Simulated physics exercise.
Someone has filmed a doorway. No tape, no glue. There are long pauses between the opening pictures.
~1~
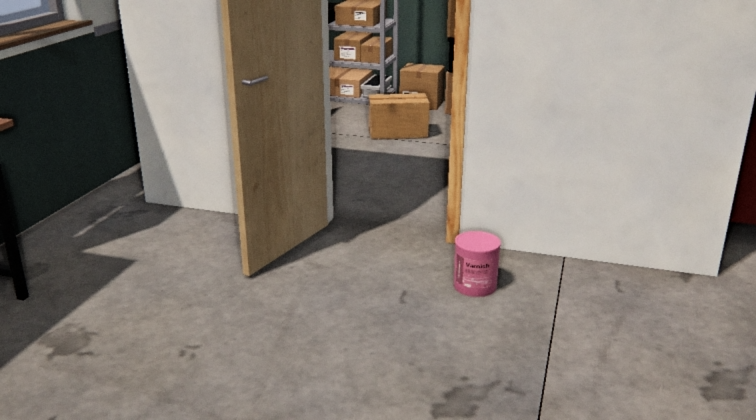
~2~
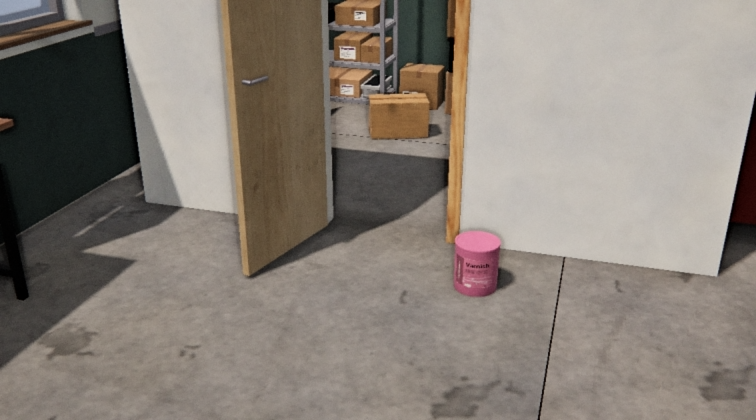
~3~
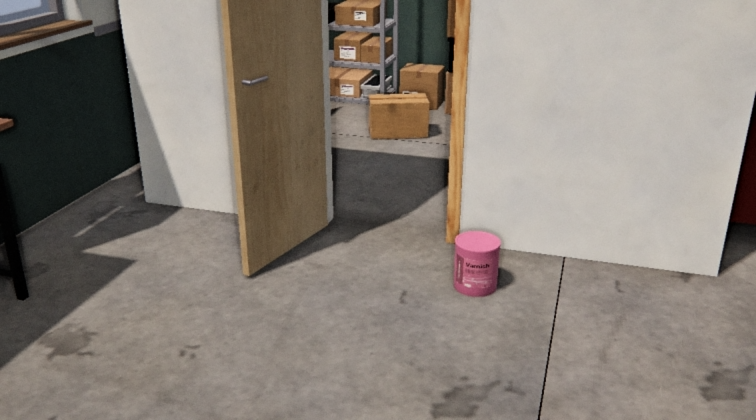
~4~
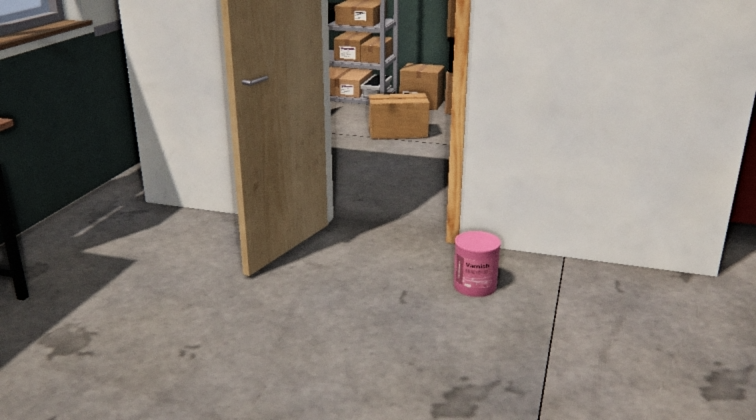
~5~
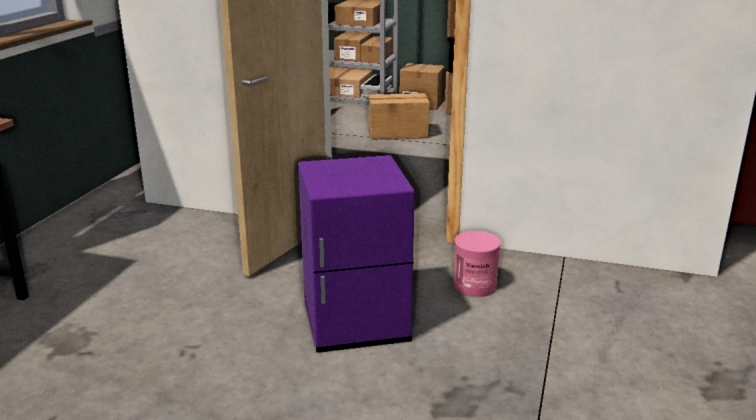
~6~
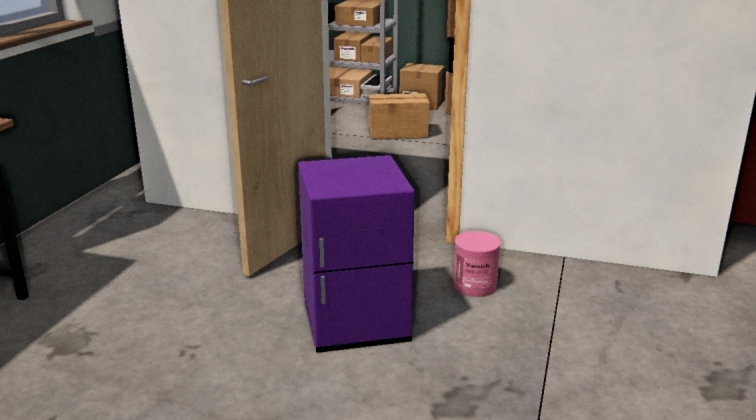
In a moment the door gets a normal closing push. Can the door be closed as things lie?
Outcome: The door reaches the frame.
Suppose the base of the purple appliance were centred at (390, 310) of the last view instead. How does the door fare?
Then it shuts.
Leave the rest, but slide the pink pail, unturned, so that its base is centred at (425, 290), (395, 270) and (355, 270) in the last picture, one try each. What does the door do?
First, it reaches the frame; second, it stops short; third, it is blocked.
Then, 0.60 s later than the last frame, door 88° open.
Then, 1.20 s later than the last frame, door 58° open.
Then, 1.60 s later than the last frame, door 38° open.
Then, 2.10 s later than the last frame, door 12° open.
When it is over, door 0° open; both as before. End places, in pixels of the last picture, purple appliance near (355, 251).
